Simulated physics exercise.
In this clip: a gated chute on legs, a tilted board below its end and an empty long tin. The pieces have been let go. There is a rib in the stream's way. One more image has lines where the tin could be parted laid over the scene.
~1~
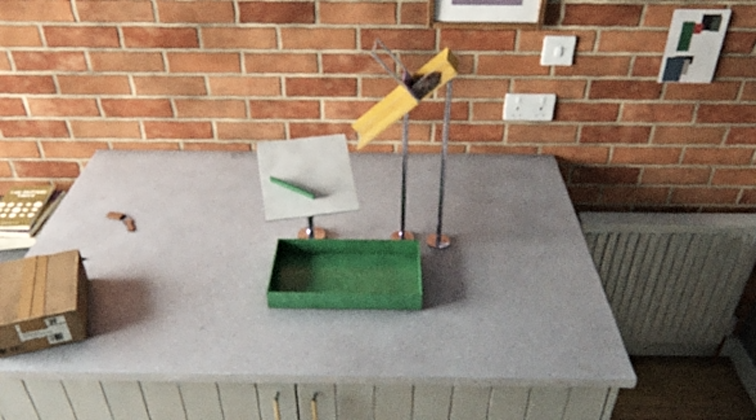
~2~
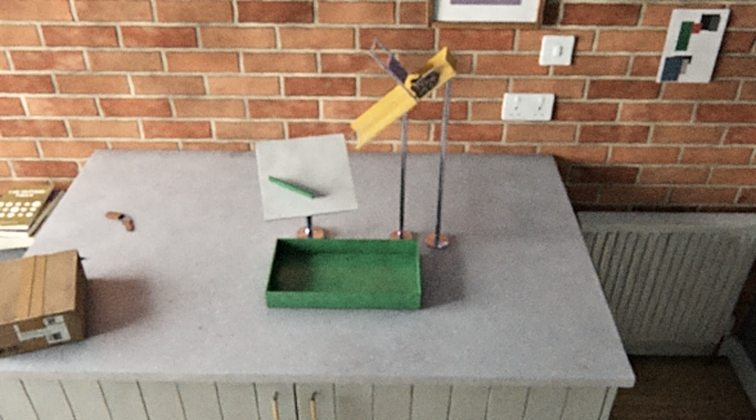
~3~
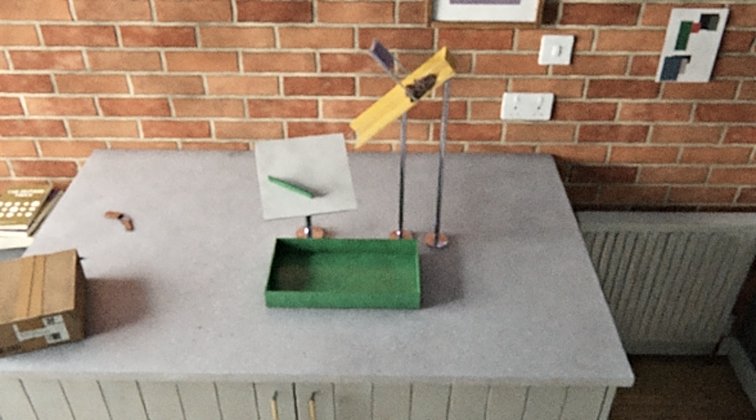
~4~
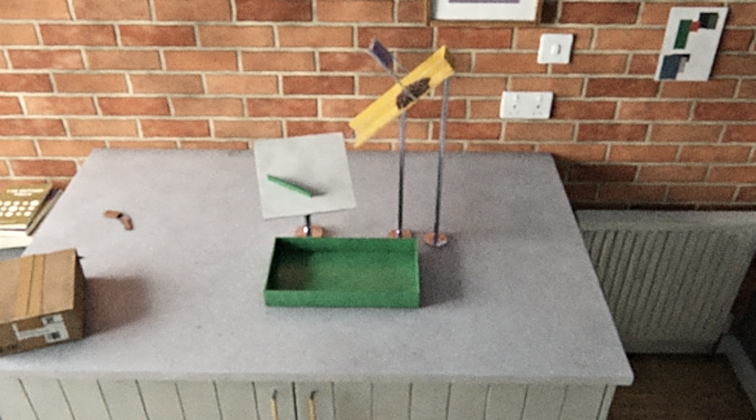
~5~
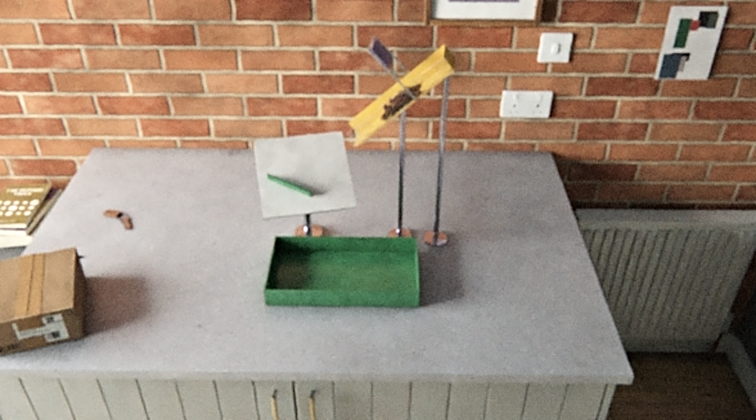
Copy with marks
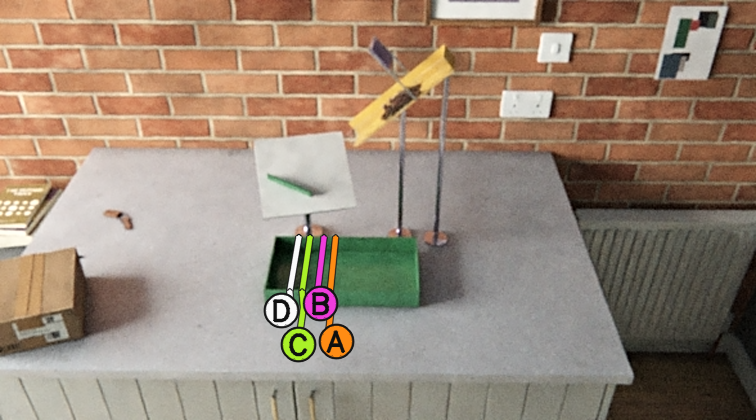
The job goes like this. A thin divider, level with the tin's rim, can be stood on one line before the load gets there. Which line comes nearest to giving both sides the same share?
A is best.
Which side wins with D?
More lands on the right.
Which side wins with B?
Right.
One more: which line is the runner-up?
Here it is line B.
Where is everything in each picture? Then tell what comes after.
The first picture shows load behind the gate at (427, 83), flat chocolate drops; lip of the chute at (360, 143), sloping fairly steeply.
The second picture shows middle of the board at (306, 175), tilted fairly steeply; middle of its low edge at (312, 215); of its high edge at (300, 138).
The third picture shows front corners of the tin at (265, 292) and (420, 293), empty; front of the load at (411, 90).
The fourth picture shows middle of the load at (412, 92); its front at (397, 103), about a quarter of the way to the lip; rib from (267, 175) to (312, 193).
The fifth picture shows middle of the load at (401, 100); its front at (382, 118), about half of the way to the lip.
On the marked copy, line A crosses the front rim at (330, 291); line B crosses the front rim at (317, 291); line C crosses the front rim at (302, 290); line D crosses the front rim at (289, 290).
With A, of what is caught, about half on the left of the divider, about half on the right.
With B, of what is caught, about a quarter on the left of the divider, most on the right.
With C, of what is caught, a small part on the left of the divider, nearly all on the right.
With D, of what is caught, a stray few on the left of the divider, nearly all on the right.
